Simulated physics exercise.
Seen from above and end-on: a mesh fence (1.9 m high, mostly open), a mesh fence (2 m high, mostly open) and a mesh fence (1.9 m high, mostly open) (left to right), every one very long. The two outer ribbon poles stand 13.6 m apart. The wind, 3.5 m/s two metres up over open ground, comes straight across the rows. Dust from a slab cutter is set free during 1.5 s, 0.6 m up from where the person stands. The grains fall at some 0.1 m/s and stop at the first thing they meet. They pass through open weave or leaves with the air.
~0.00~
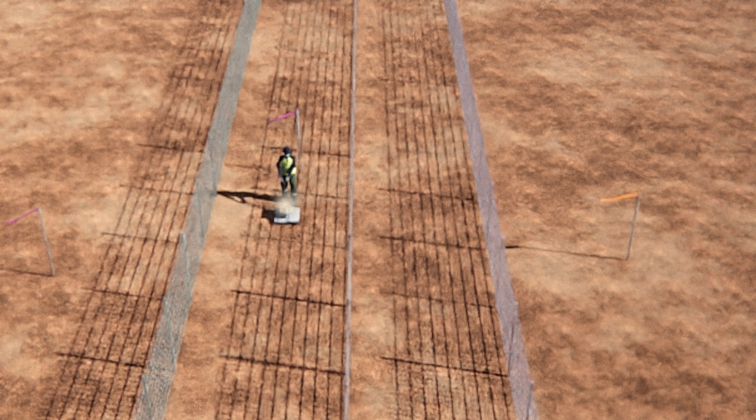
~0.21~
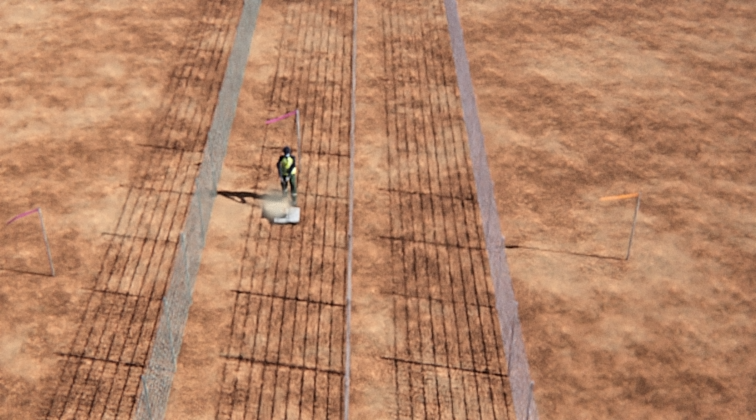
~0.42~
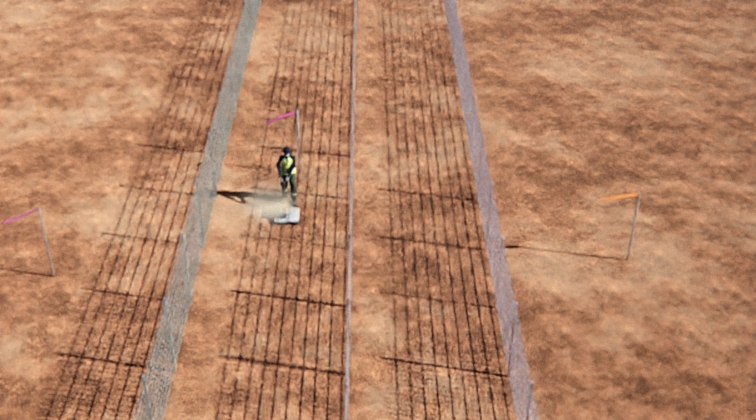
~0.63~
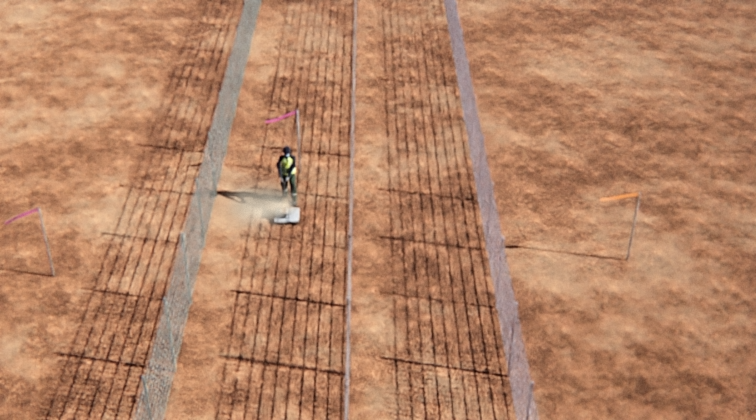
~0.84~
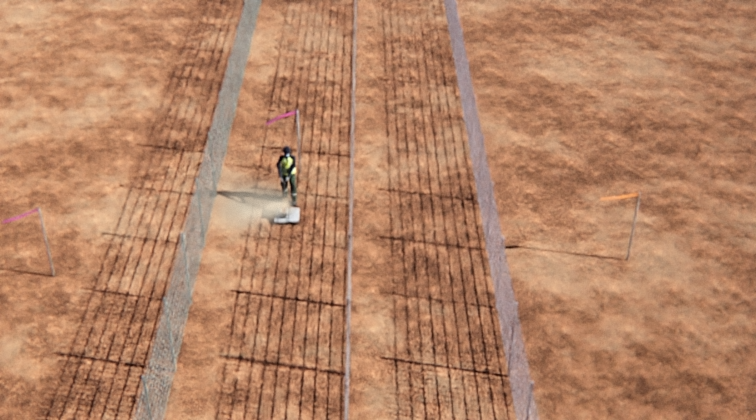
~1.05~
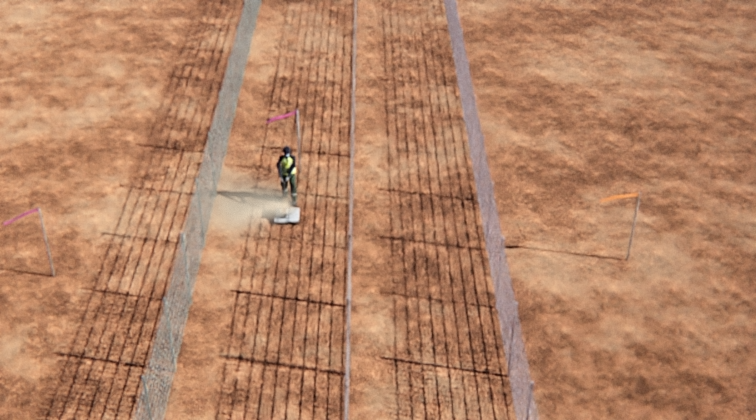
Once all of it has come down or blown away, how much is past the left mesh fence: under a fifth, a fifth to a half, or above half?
The share that finishes beyond it is more than half.
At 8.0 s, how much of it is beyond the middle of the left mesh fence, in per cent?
About 90 %.
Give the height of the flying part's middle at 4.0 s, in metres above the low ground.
Roughly 1.0 m up.
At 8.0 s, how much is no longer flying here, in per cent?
Some 40 per cent.
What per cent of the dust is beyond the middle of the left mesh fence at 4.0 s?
Near 90 %.
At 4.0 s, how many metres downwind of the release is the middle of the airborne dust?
Roughly 4.5 m.
After 2.5 s, 66 % is beyond the left mesh fence; 9 % has touched down or left; the middle of what still flies is 0.7 m above the low ground, near (189, 200).
After 4.0 s, 91 % is beyond the left mesh fence; 22 % has touched down or left; the middle of what still flies is 1.0 m above the low ground, near (96, 190).
After 8.0 s, 91 % is beyond the left mesh fence; 38 % has touched down or left.
After 20.0 s, 91 % is beyond the left mesh fence; 97 % has touched down or left.
After 45.0 s, 91 % is beyond the left mesh fence; 100 % has touched down or left.
